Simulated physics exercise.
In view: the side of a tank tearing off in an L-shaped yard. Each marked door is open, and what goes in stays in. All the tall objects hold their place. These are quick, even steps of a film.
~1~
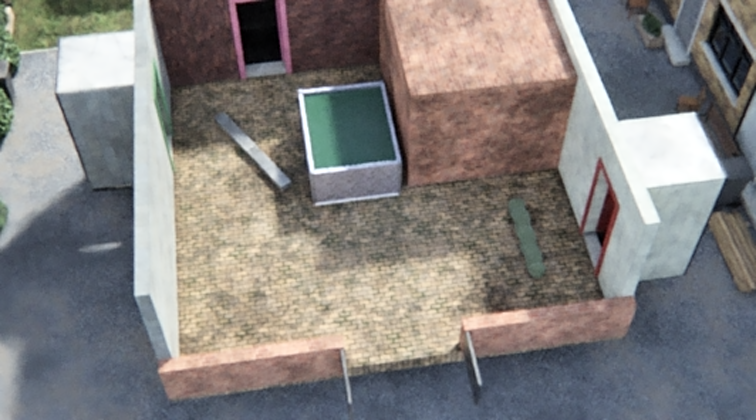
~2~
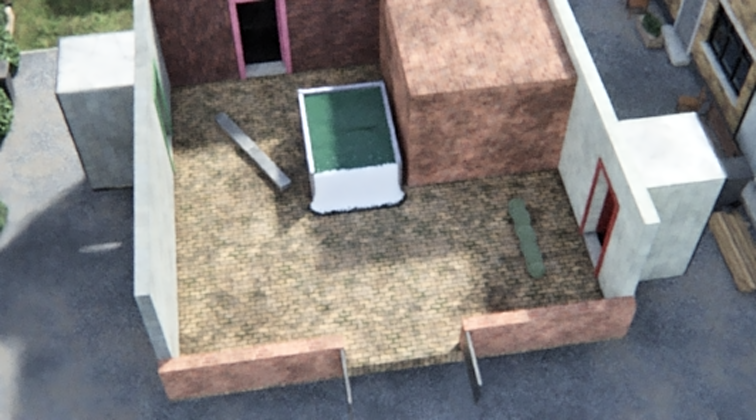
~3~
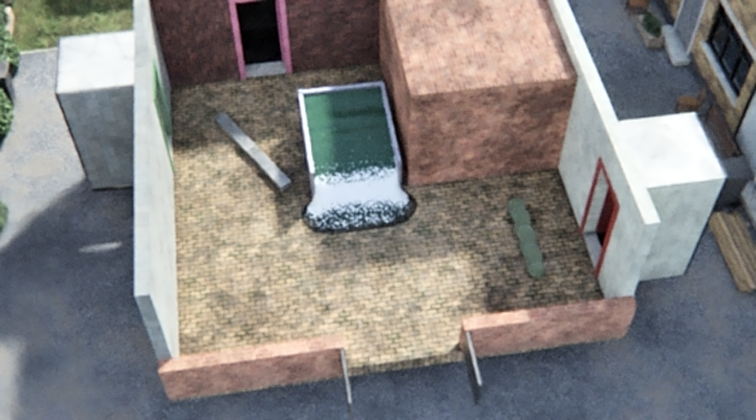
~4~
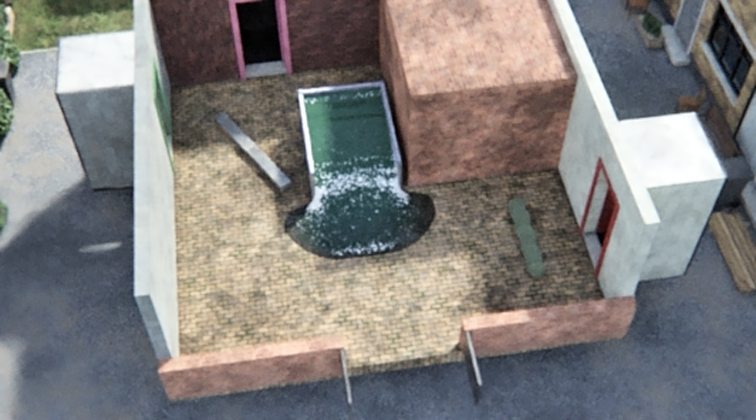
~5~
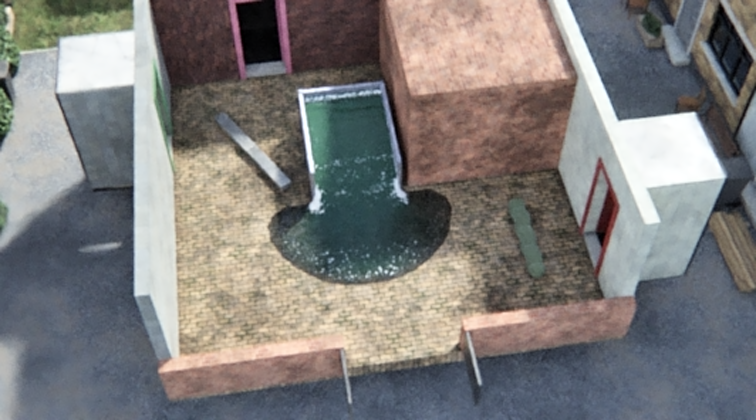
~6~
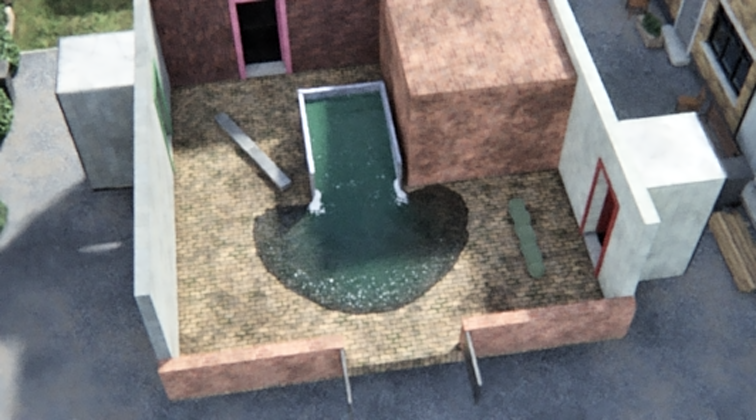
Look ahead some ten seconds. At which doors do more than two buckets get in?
One by one: The pink door holds within the limit; the green door holds within the limit; the red door holds within the limit.
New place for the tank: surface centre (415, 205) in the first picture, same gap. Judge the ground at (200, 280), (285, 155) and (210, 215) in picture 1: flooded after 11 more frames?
One after the other: Dry, no water, free of water.
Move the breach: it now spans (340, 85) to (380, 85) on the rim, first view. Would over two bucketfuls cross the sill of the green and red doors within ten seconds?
In short: The green door goes over, the red door holds.
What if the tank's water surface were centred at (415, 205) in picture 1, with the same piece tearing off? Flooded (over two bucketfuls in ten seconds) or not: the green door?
One by one: The green door keeps below it.
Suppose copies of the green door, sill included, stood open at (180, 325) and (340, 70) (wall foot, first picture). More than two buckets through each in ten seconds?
In turn: Lets more in, keeps below it.
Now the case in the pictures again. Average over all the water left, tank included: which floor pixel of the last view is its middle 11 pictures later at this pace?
Close to (357, 244).
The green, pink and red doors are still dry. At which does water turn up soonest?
I say the red-painted one.
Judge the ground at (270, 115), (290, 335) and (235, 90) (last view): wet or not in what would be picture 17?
One after the other: Clear, covered, not flooded.
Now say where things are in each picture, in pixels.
The first frame shows the open tank at (349, 129) is whole and still.
In the second frame, the front is at (312, 208), out from the gap at (357, 188).
In the third frame, the front is at (311, 225), out from the gap at (357, 189).
In the fourth frame, the front is at (298, 239), out from the gap at (357, 190).
In the fifth frame, water pours out at (357, 190) and has run to (348, 282).
In the sixth frame, water pours out at (357, 190) and has run to (356, 311).
A moment on, water covers 40 % of the floor; the pink door not reached, the green door not reached, the red door not reached.
Next, water covers 45 % of the floor; the pink door not reached, the green door not reached, the red door not reached.
Then, water covers 55 % of the floor; the pink door not reached, the green door not reached, the red door wet at the sill, nothing in.
Later, water covers 80 % of the floor; the pink door not reached, the green door wet at the sill, nothing in, the red door under two buckets in.
In the end, water covers 95 % of the floor; the pink door wet at the sill, nothing in, the green door under two buckets in, the red door under two buckets in.
